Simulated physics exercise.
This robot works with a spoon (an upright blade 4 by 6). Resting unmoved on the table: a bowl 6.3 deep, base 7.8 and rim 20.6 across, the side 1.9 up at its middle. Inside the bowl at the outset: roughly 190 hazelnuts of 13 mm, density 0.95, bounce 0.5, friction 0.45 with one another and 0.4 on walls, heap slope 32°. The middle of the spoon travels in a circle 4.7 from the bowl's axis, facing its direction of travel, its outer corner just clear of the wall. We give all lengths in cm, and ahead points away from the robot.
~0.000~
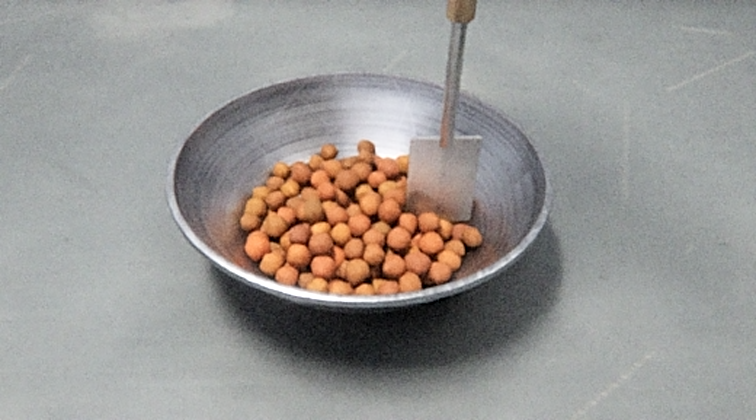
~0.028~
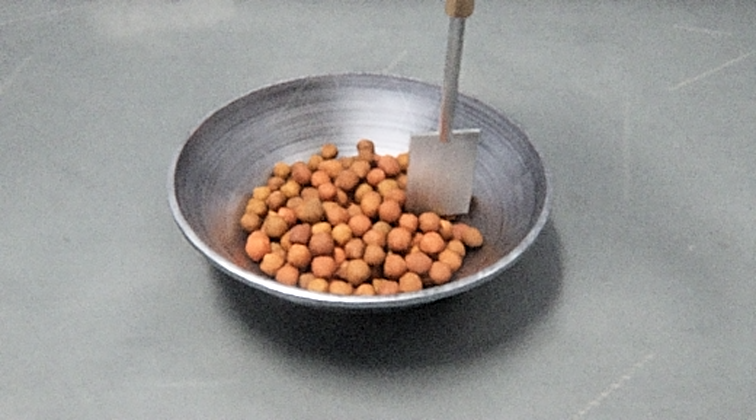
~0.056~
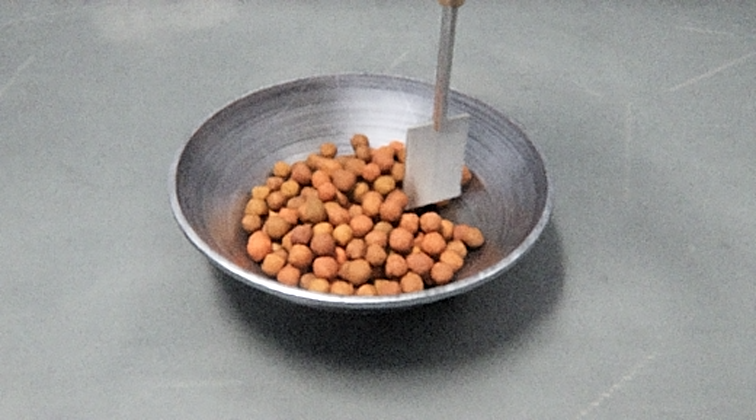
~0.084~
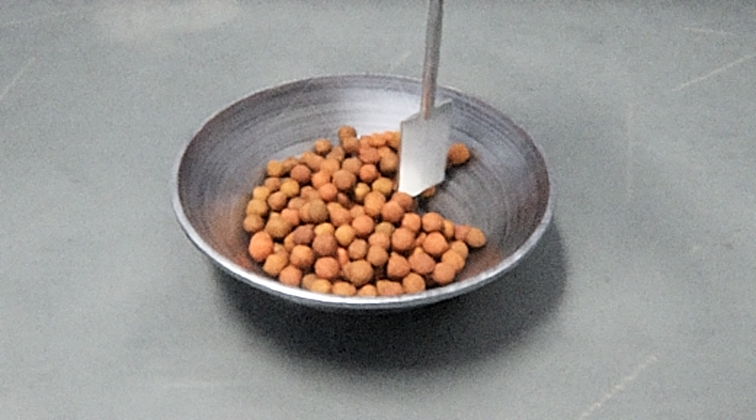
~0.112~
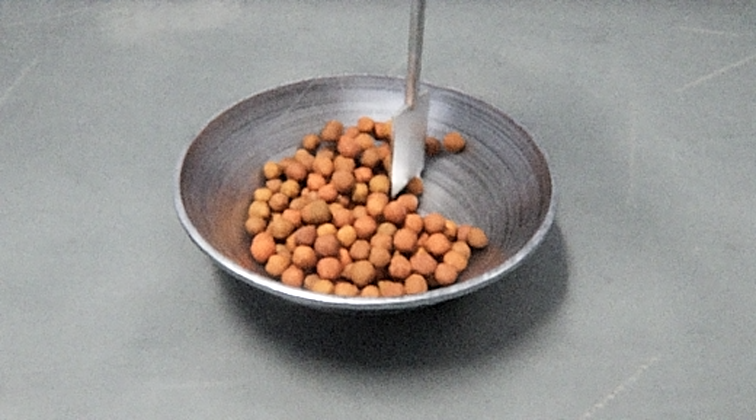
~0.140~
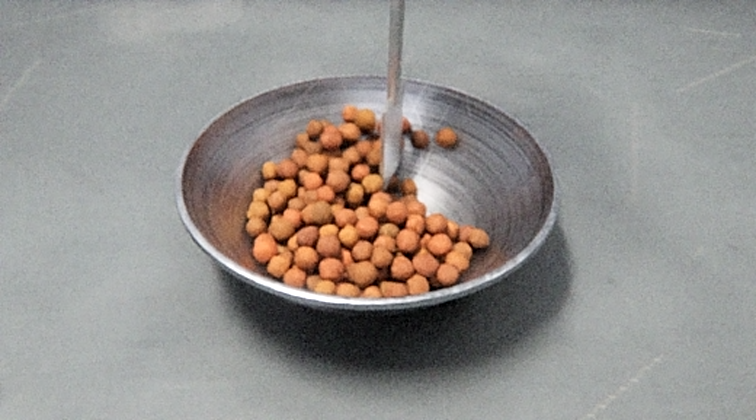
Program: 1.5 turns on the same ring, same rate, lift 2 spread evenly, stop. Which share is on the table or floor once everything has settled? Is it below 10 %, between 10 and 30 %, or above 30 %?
Below 10 %.
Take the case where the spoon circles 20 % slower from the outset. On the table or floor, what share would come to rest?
0 per cent.
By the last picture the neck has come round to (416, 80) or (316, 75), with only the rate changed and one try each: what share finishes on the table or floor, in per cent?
Near 0 per cent for the first, near 25 per cent for the second.
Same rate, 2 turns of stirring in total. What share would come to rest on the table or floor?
That would give some 5 percent.
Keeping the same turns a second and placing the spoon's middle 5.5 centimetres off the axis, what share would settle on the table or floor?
It would be near 0 per cent.
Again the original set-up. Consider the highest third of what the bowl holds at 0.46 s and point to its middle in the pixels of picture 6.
Near (358, 264).
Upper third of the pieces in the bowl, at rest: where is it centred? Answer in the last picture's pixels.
I'd put it at about (356, 234).
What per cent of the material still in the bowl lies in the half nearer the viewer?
Near 55 per cent of what stays in the bowl.
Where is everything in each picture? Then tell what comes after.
The first frame shows spoon neck at (449, 114), 0° round; upper third of the load around (362, 211), from x 250 to 470, top at y 150; 193 in the bowl.
The second frame shows spoon neck at (448, 109), 6° round; upper third of the load around (361, 211), from x 250 to 470, top at y 150.
The third frame shows spoon neck at (441, 97), 21° round; upper third of the load around (362, 201), from x 255 to 475, top at y 145.
The fourth frame shows spoon neck at (429, 87), 37° round; upper third of the load around (364, 193), from x 255 to 475, top at y 135.
The fifth frame shows spoon neck at (413, 79), 53° round; upper third of the load around (352, 183), from x 255 to 475, top at y 125.
The sixth frame shows spoon neck at (394, 73), 69° round; upper third of the load around (342, 177), from x 255 to 480, top at y 115; 193 in the bowl.
After 0.46 s, 253° round, highest piece 7 above the table; 189 in the bowl, 1 on the table or floor, 3 in flight or on the tool.
After 0.78 s, 77° round, highest piece 6 above the table; 187 in the bowl, 6 on the table or floor.
After 1.14 s, 180° round, highest piece 5 above the table; 185 in the bowl, 8 on the table or floor.
After 1.84 s, 180° round, highest piece 5 above the table; 185 in the bowl, 8 on the table or floor.
At rest, 185 in the bowl, 8 on the table or floor. That is 4 % on the table or floor.
